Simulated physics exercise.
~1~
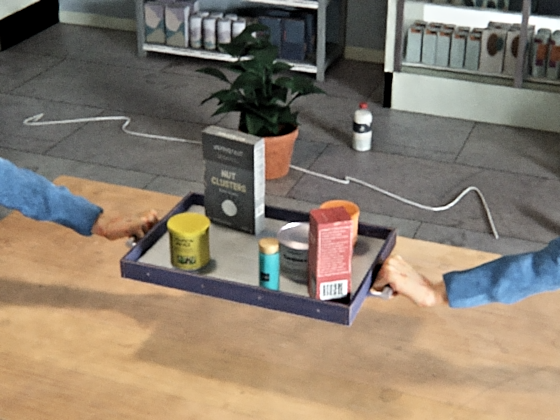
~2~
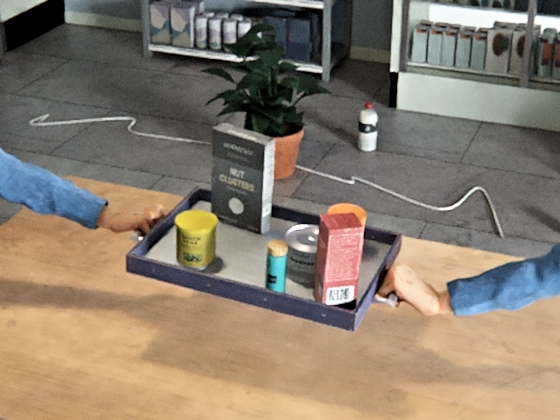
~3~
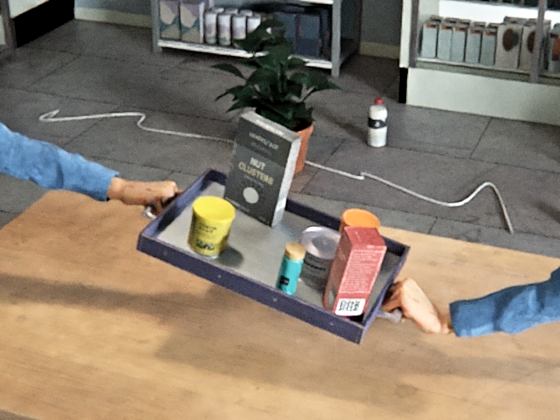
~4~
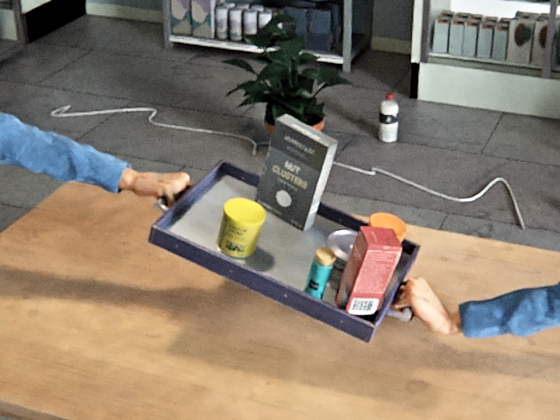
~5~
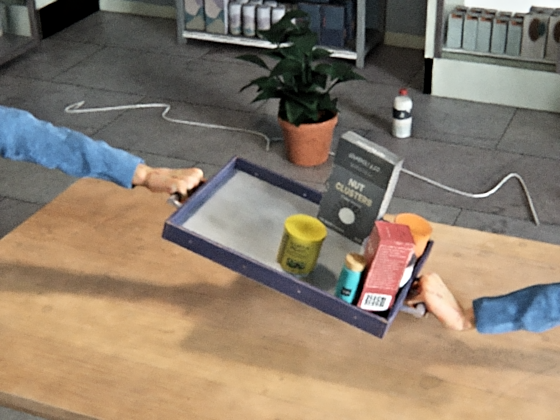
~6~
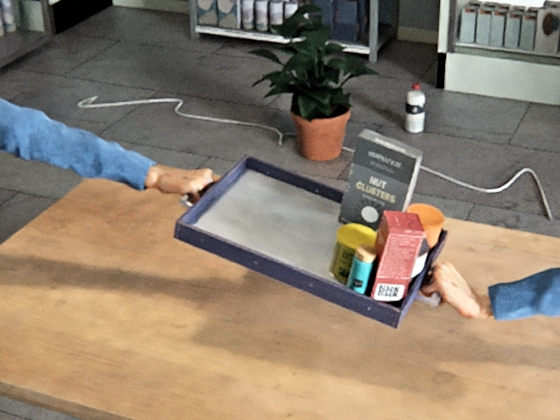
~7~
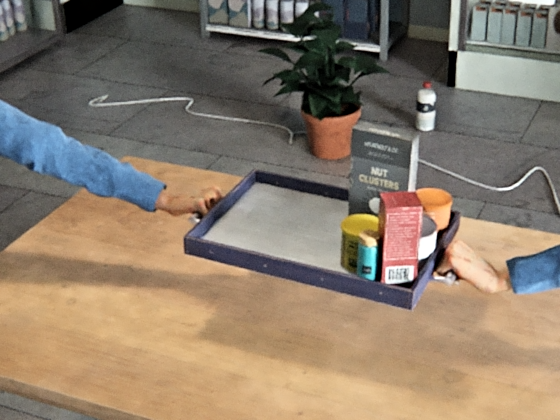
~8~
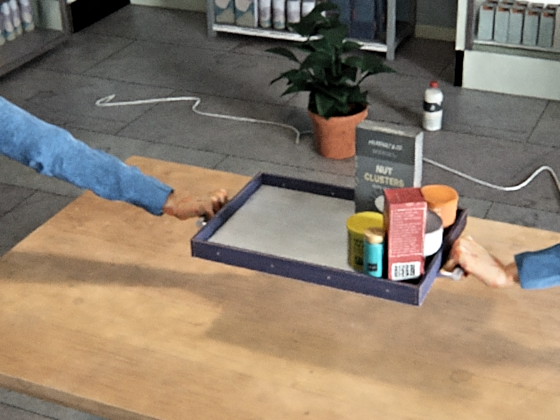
In a shop-like room with grey floor tiles and stocked shelves, seen from slightly above, two hands in blue sleeves hold a dark-rimmed tray over a wooden table. A grey packet stands at the back, with a yellow tin at left and a turquoise shaker, white tub, red carton and orange tin toward the right; a potted plant sits behind. The hands tip the tray right edge down, and the packet, yellow tin and shaker lean and slide rightward. They level it again, leaving everything upright and crowded at the right end.
